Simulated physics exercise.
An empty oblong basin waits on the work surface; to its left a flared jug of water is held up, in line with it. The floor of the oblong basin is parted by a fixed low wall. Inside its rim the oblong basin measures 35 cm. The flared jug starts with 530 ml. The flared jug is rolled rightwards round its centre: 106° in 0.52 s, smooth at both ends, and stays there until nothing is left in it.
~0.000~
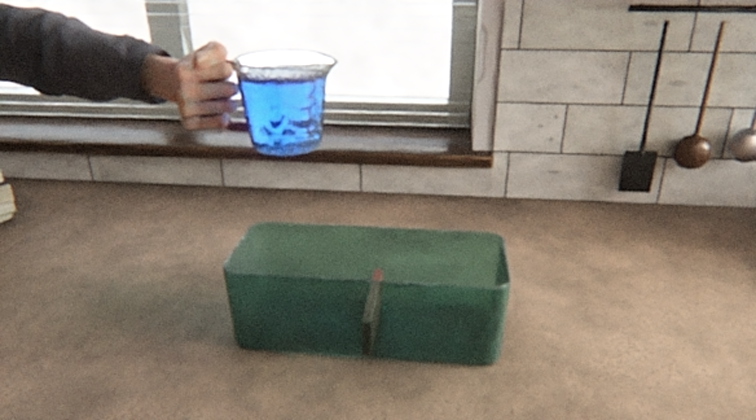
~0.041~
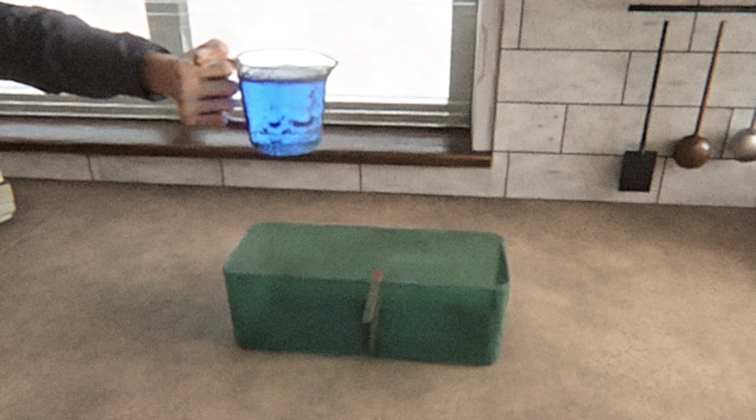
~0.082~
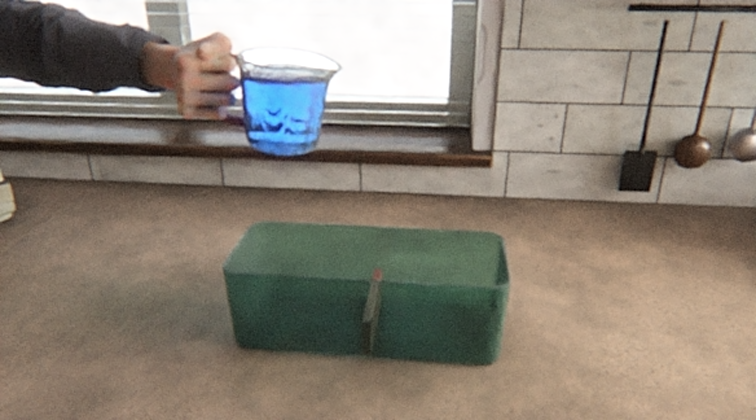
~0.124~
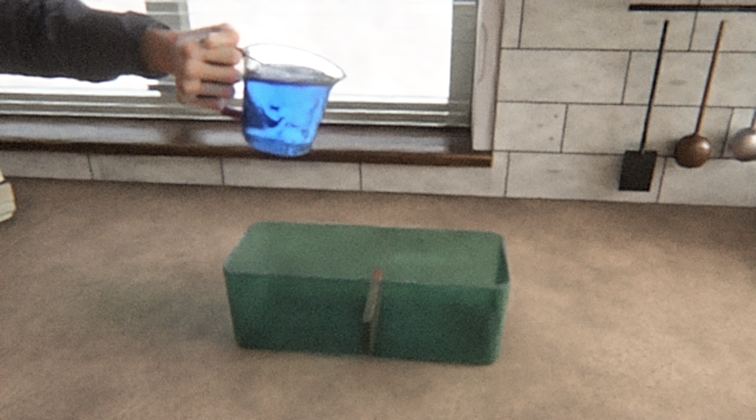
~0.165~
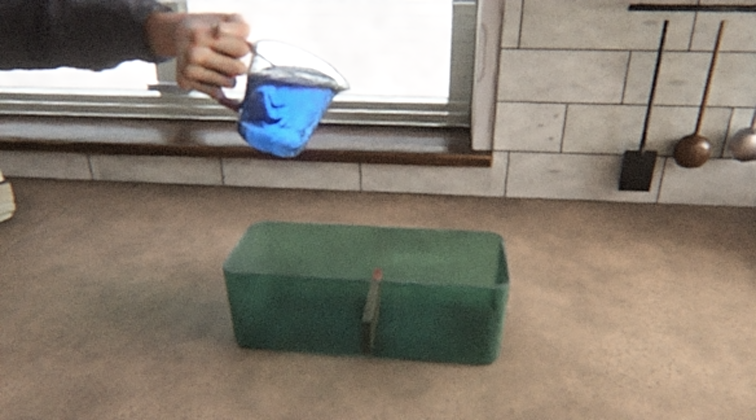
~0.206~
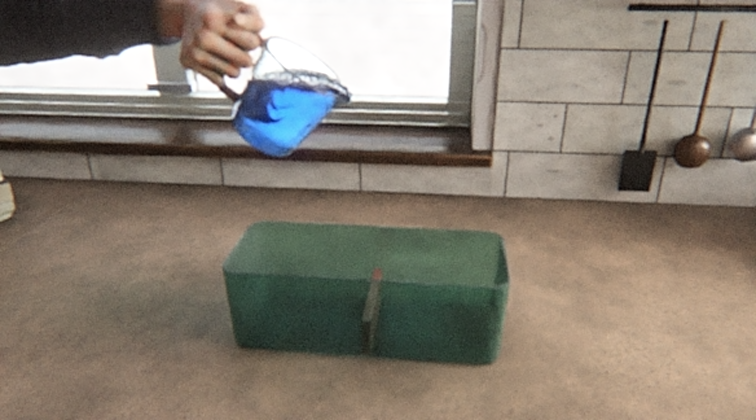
A hand held a clear glass jug of blue liquid above an empty green oblong basin on the counter, kept it nearly level at first, then smoothly tilted it over to the right.
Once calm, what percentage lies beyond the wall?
Roughly 91 per cent is past the wall.
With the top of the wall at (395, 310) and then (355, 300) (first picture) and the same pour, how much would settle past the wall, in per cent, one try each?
In turn about 55 and 90 per cent.
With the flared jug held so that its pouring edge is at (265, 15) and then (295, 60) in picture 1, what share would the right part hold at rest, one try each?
First 5, then 20 per cent.
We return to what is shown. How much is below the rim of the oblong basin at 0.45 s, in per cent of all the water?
Some 14 per cent.
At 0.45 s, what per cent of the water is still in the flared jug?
Near 42 in a hundred.
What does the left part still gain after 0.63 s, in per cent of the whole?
About 4 per cent.
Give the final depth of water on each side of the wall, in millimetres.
Some 2 mm on the left and 22 mm on the right.
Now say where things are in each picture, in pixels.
The first frame shows tilt 0°; pouring edge (338, 61); surface from (243, 71) to (326, 72); the oblong basin's rim runs from (238, 246) to (506, 260); the wall's top is at (373, 295).
The second frame shows tilt 2°; pouring edge (339, 63); surface from (243, 70) to (326, 72).
The third frame shows tilt 6°; pouring edge (342, 67); surface from (246, 68) to (329, 73).
The fourth frame shows tilt 14°; pouring edge (347, 76); surface from (249, 67) to (334, 77).
The fifth frame shows tilt 24°; pouring edge (351, 88); surface from (254, 73) to (341, 82).
The sixth frame shows tilt 36°; pouring edge (353, 102); surface from (247, 87) to (349, 92); 1 per cent is over the edge.
By 0.45 s the tilt is 101° and 42 per cent is still to pour, 0 is left of the wall and 15 right of it.
By 0.63 s the tilt is 106° and 7 per cent is still to pour, 2 is left of the wall and 71 right of it.
By 0.82 s the tilt is 106° and 0 per cent is still to pour, 5 is left of the wall and 89 right of it.
By 1.02 s the tilt is 106° and 0 per cent is still to pour, 7 is left of the wall and 91 right of it.
At rest 7 per cent lies left of the wall, 91 right of it and 3 outside.
